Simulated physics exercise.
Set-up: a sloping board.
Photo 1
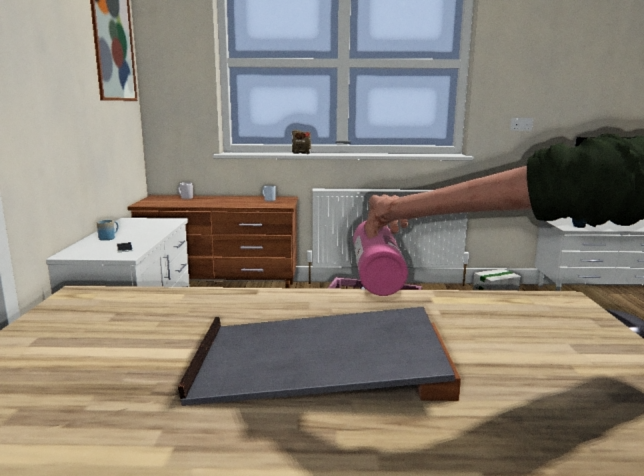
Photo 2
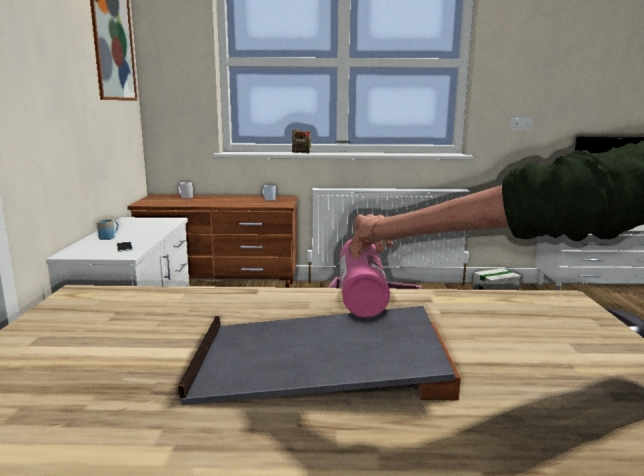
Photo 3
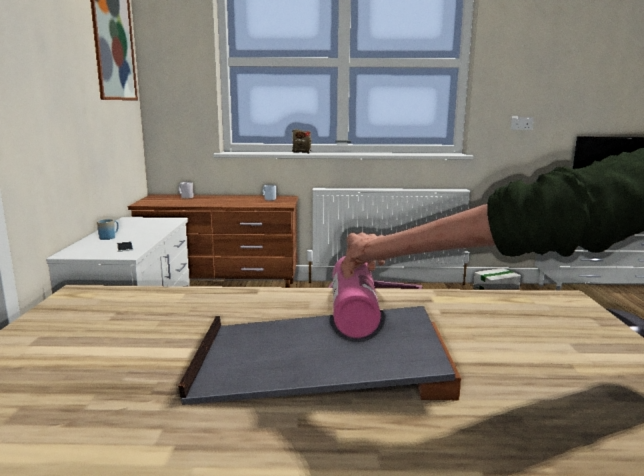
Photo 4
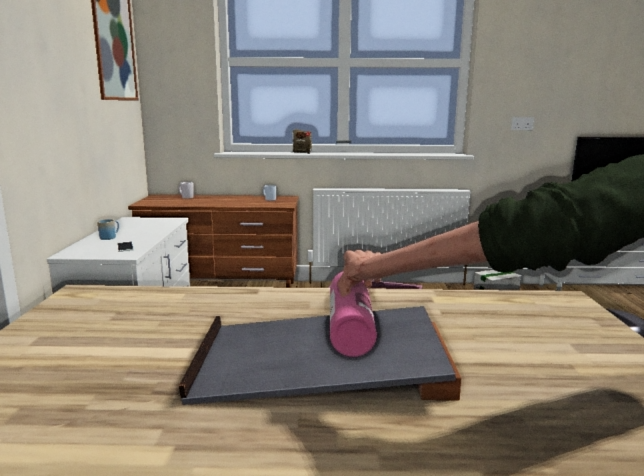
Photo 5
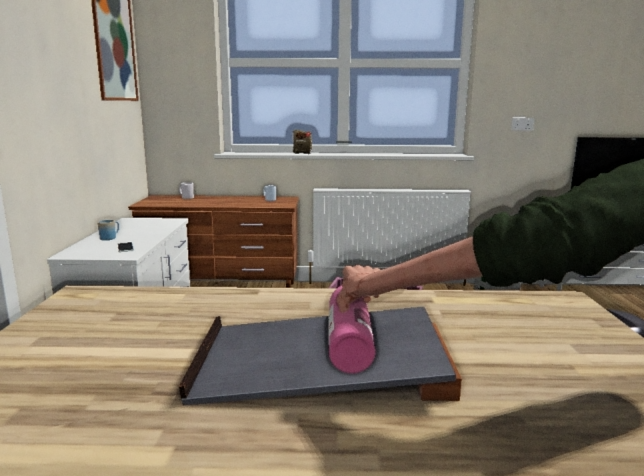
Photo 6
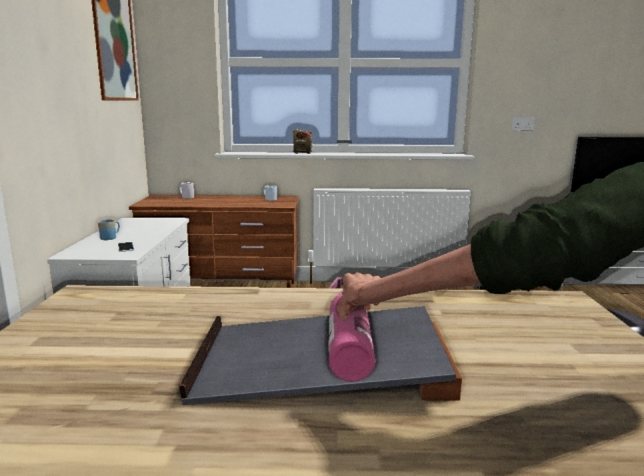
A hand in a dark green sleeve carried a pink bottle over a wooden table, lowered it on its side onto a grey sloping board, and kept hold of it there.
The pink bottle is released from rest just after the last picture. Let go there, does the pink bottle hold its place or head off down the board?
Travels down.
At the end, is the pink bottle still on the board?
Result: The pink bottle stays on top.
Then, 0.50 s past the last view, pink bottle displaced about its own width near (323, 328).
Then, 0.80 s past the last view, pink bottle displaced well along near (269, 333).
Then, 1.00 s past the last view, pink bottle displaced well along near (221, 337).
Finally, moved from the start, pink bottle. Final places as the last picture's camera would see them, pink bottle near (222, 337). The pink bottle runs down the board.
